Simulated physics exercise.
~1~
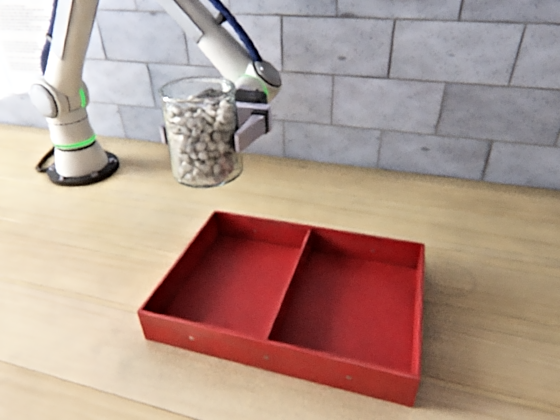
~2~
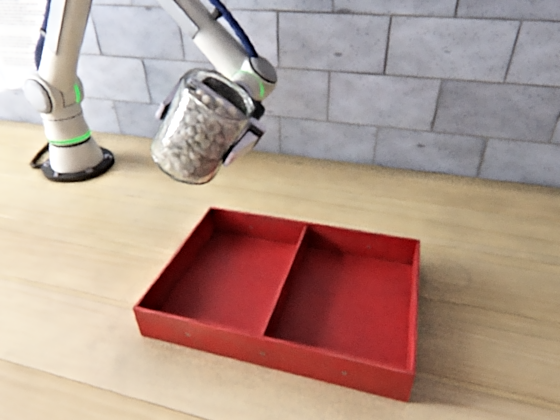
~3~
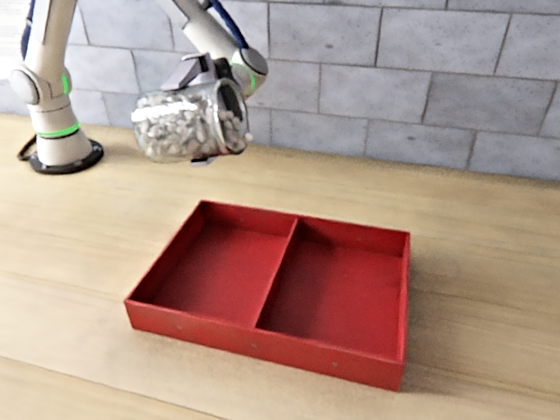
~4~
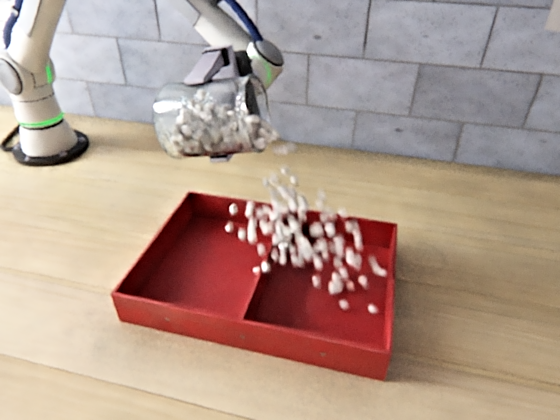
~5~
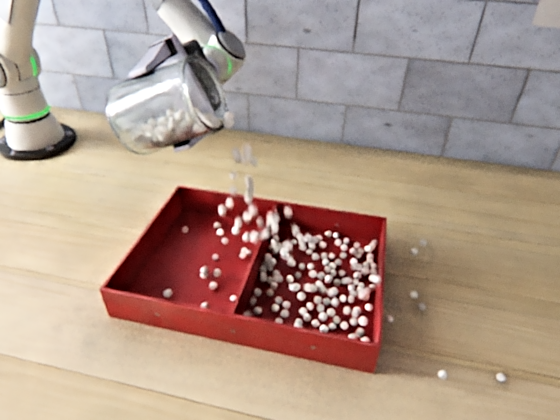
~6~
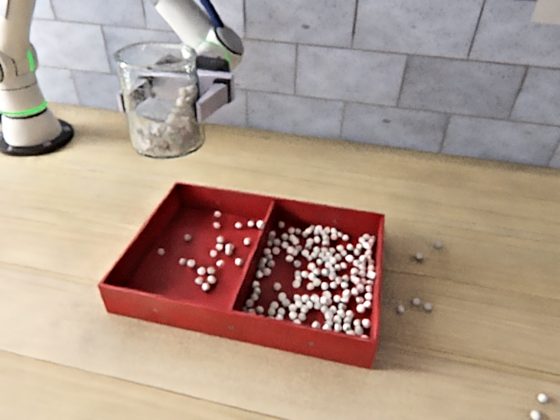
On a wooden tabletop, a robot arm tips white beads from a clear beaker into a divided red tray, some remaining inside.
